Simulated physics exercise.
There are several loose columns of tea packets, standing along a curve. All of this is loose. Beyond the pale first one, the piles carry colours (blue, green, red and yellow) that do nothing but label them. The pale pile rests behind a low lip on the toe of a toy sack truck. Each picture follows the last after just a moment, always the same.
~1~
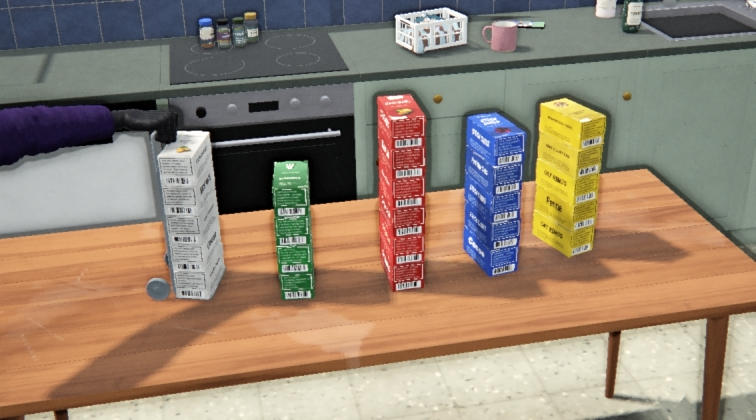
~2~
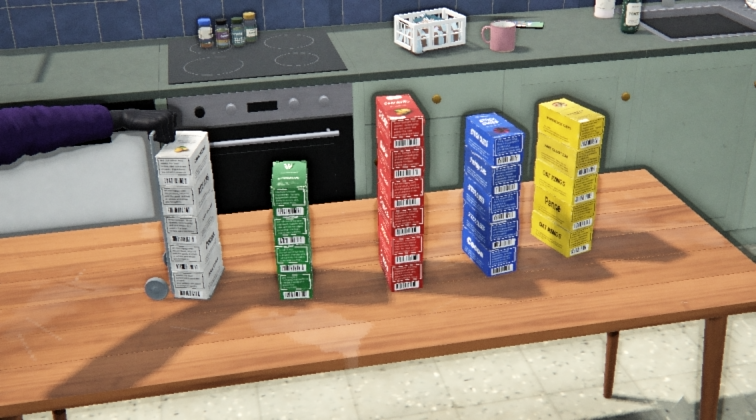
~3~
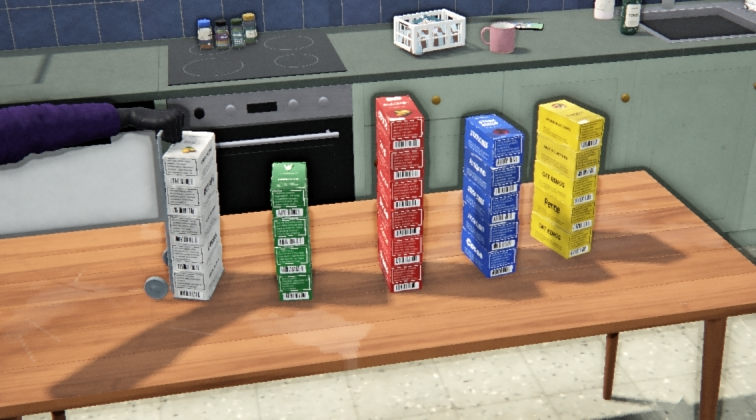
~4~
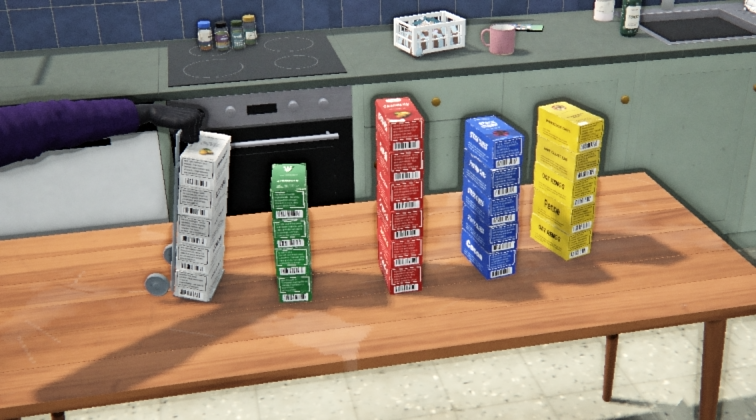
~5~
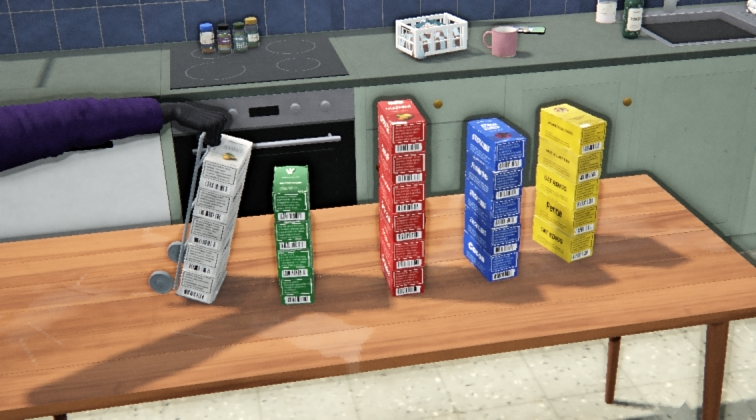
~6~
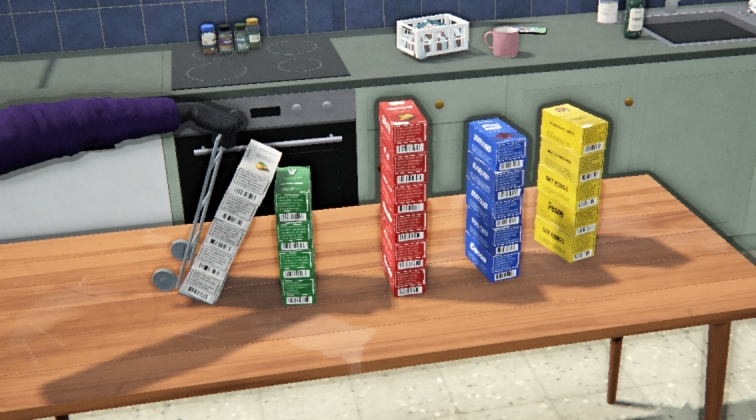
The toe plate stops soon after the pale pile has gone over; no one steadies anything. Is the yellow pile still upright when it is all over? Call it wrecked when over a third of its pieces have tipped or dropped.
No.
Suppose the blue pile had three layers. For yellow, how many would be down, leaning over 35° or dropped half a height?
By colour: Yellow 5.
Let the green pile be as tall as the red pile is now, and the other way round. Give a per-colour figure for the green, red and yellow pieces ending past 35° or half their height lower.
By colour: Green 6, red 4, yellow 5.
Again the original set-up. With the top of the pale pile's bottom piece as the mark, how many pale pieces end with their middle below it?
I make it 3 all told.
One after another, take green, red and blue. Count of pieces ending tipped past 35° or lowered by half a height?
Once everything settles, the down count is green 4, red 6 and blue 5.
Soon, 5 of the pale pile down; none of the 5 yellow packets down (0 of 20 in all colours); top yellow packet unmoved; top green packet tipped clearly.
A while on, 5 of the pale pile down; none of the 5 yellow packets down (4 of 20 in all colours); top yellow packet unmoved; top green packet tipped well over, about its own height lower.
Towards the end, 5 of the pale pile down; none of the 5 yellow packets down (15 of 20 in all colours); top yellow packet tipped clearly; top green packet tipped steeply, some two heights lower.
Then, 5 of the pale pile down; 5 of the 5 yellow packets down (20 of 20 in all colours); top yellow packet on its side; top green packet tipped steeply, some two heights lower.
Finally, 5 of the pale pile down; 5 of the 5 yellow packets down (20 of 20 in all colours); top yellow packet upside down; top red packet on its side. Seen by the last camera, middles, top red packet near (669, 268).
